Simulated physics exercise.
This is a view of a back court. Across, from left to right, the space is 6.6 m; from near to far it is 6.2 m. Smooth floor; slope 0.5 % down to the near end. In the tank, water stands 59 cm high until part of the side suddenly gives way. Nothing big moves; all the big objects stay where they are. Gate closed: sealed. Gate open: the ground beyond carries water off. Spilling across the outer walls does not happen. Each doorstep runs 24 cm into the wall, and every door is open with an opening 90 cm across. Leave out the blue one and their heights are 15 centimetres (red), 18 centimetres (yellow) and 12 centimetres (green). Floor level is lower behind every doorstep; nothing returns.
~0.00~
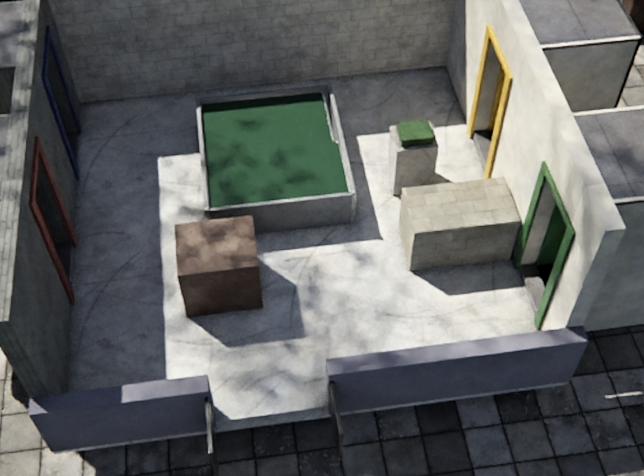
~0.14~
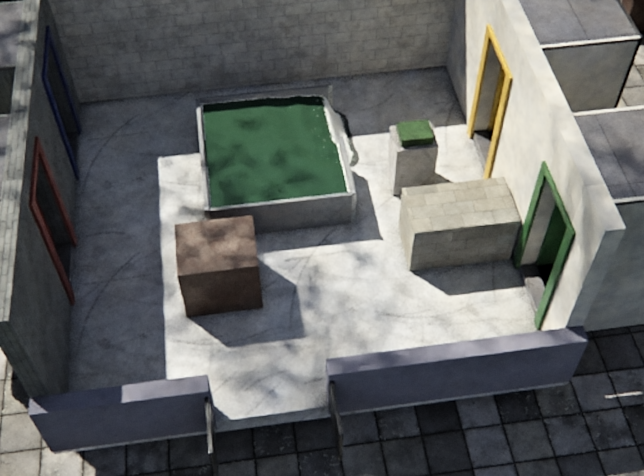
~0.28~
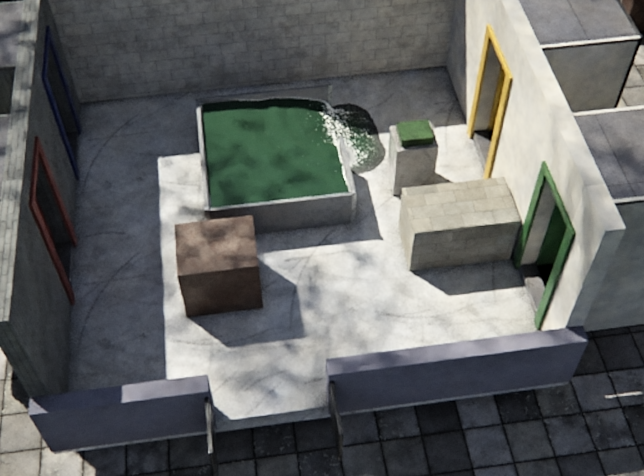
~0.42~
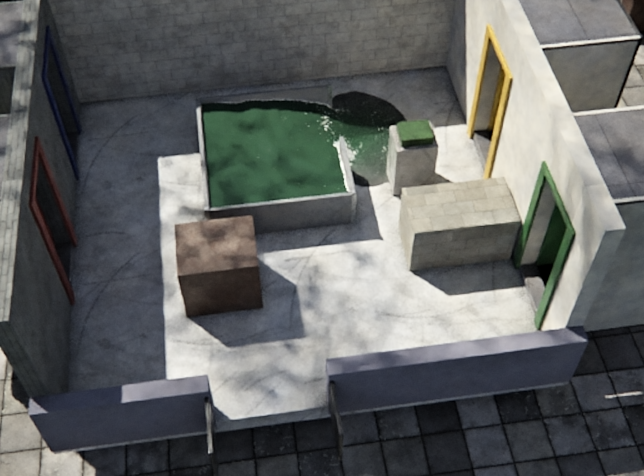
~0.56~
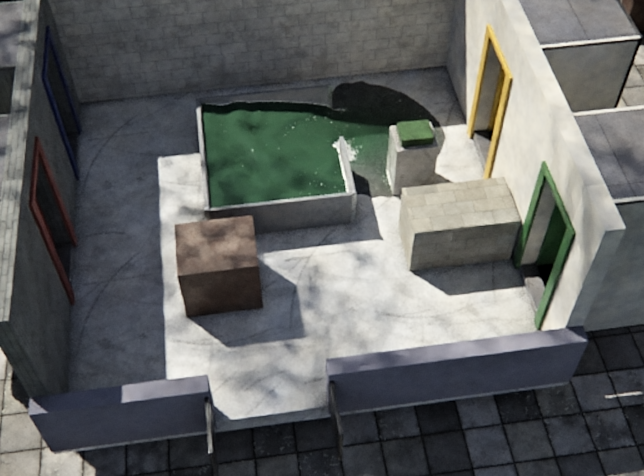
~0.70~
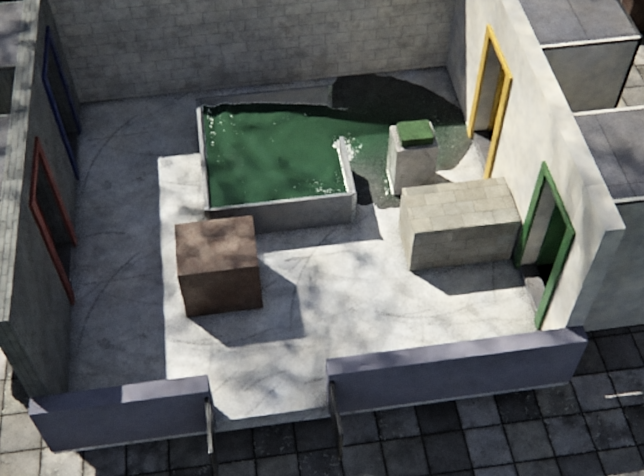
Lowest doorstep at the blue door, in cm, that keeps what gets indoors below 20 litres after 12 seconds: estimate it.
My estimate is 7.5 cm.
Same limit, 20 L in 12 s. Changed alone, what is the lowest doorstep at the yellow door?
Roughly 24 cm at yellow.
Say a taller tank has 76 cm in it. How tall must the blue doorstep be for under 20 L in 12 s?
Step height: Approx. 10.0 cm.
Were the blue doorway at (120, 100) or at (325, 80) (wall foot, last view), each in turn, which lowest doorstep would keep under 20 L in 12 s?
8.0 and 12.0 cm.
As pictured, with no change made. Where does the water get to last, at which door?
Final door: Red.
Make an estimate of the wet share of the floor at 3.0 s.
25 %.
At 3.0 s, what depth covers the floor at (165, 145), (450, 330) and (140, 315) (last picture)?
Approx. 0 / 0 / 0 cm.
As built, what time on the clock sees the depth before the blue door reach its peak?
Peak: Close to 9.5 s.
After 1.4 s water covers 20 % of the floor, deepest (46 cm) near (442, 68); it has not reached the blue door.
After 3.0 s water covers 25 % of the floor, deepest (31 cm) near (489, 203); it has not reached the blue door.
After 12.0 s water covers 95 % of the floor, deepest (14 cm) near (469, 214); 8 cm at the blue door, 24 litres in over its 7 cm doorstep.
At the blue door as built, the water arrived by 5.2 s and peaked near 10 cm at 9.4 s.
Run again over the same 12 s with other heights there, 38 litres in over 6 cm, 9 litres over 8.5 cm. The limit of 20 litres is kept from about 7.5 cm up.
